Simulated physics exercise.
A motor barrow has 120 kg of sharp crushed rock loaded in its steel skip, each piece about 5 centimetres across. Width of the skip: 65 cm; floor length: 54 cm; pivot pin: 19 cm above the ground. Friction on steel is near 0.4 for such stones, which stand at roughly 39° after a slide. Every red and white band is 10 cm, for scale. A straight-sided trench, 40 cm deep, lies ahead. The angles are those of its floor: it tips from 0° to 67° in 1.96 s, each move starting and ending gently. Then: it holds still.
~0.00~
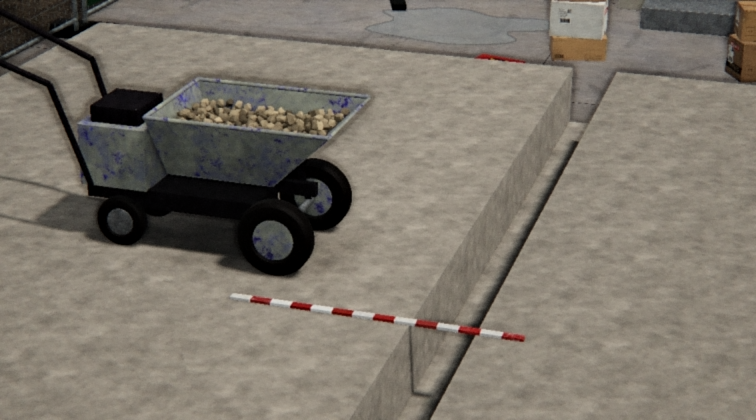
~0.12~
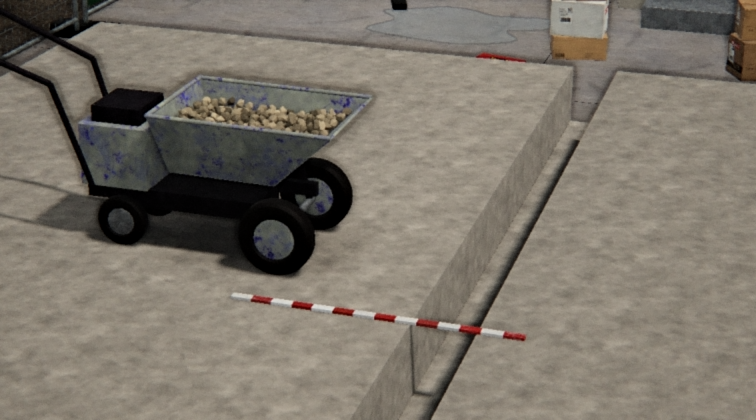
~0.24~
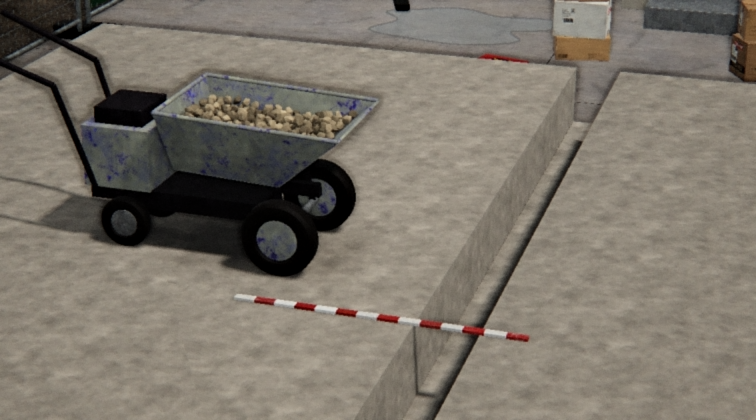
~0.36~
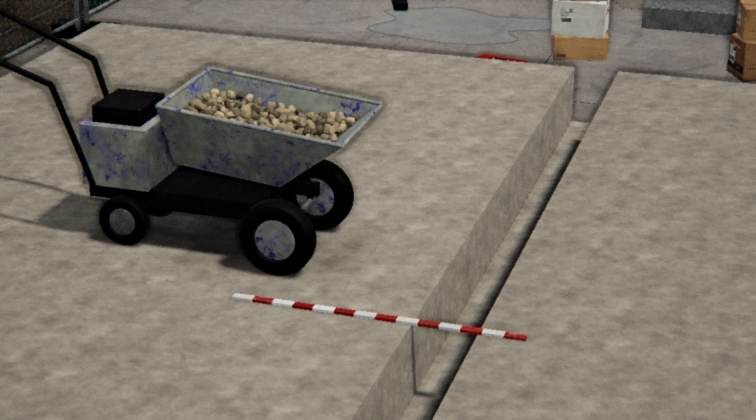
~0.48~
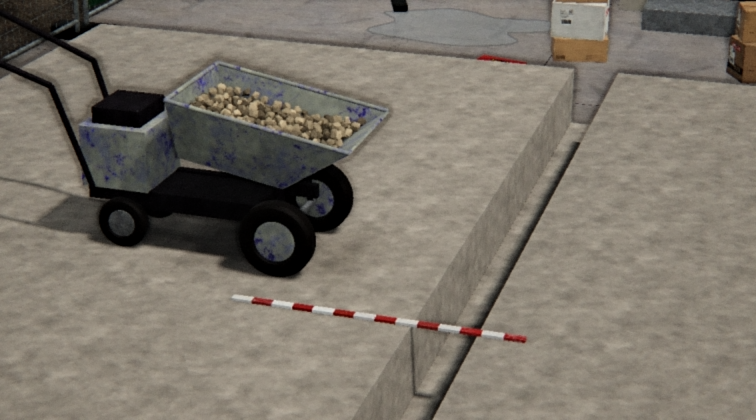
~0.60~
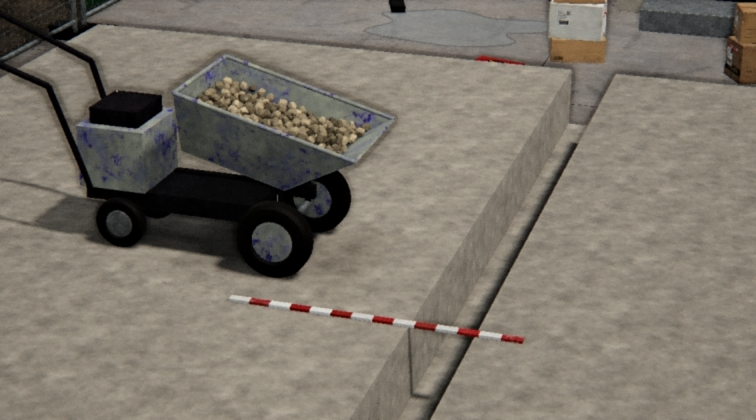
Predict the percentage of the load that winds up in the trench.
My prediction is about 69 per cent.
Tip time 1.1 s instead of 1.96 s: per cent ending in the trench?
Something close to 75 per cent.
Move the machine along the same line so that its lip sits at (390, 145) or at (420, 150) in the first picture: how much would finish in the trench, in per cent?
Roughly 75 in a hundred, then 10 in a hundred.
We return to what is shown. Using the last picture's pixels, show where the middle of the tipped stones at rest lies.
Around (466, 328).
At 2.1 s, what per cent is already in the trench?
Some 25 per cent of the load by that point.
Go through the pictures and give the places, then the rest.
The skip is at 0°, its lip at (328, 139); the top of the load is at (279, 117), in the first frame.
Lip at (331, 139), floor tilted 1°, highest stones at (267, 115); the stones move at 0.1 m/s on average, in the second frame.
Lip at (337, 143), floor tilted 3°, highest stones at (249, 114); the stones move at 0.2 m/s on average, in the third frame.
The skip is at 6°, its lip at (342, 146); the top of the load is at (226, 105); the stones move at 0.3 m/s on average, in the fourth frame.
The skip is at 10°, its lip at (349, 154); the top of the load is at (219, 96); the stones move at 0.3 m/s on average, in the fifth frame.
Lip at (355, 162), floor tilted 15°, highest stones at (226, 91); the stones move at 0.4 m/s on average, in the sixth frame.
After 1.5 s the floor is at 57°; 100 % in the skip; the foremost stones are at (397, 221).
After 2.1 s the floor is at 67°; 62 % in the skip, 15 % short of the trench, 23 % in the trench; the foremost stones are at (493, 342).
After 2.4 s the floor is at 67°; 32 % in the skip, 18 % short of the trench, 50 % in the trench; the foremost stones are at (498, 327).
After 4.4 s the floor is at 67°; 13 % in the skip, 18 % short of the trench, 69 % in the trench; the foremost stones are at (498, 335).
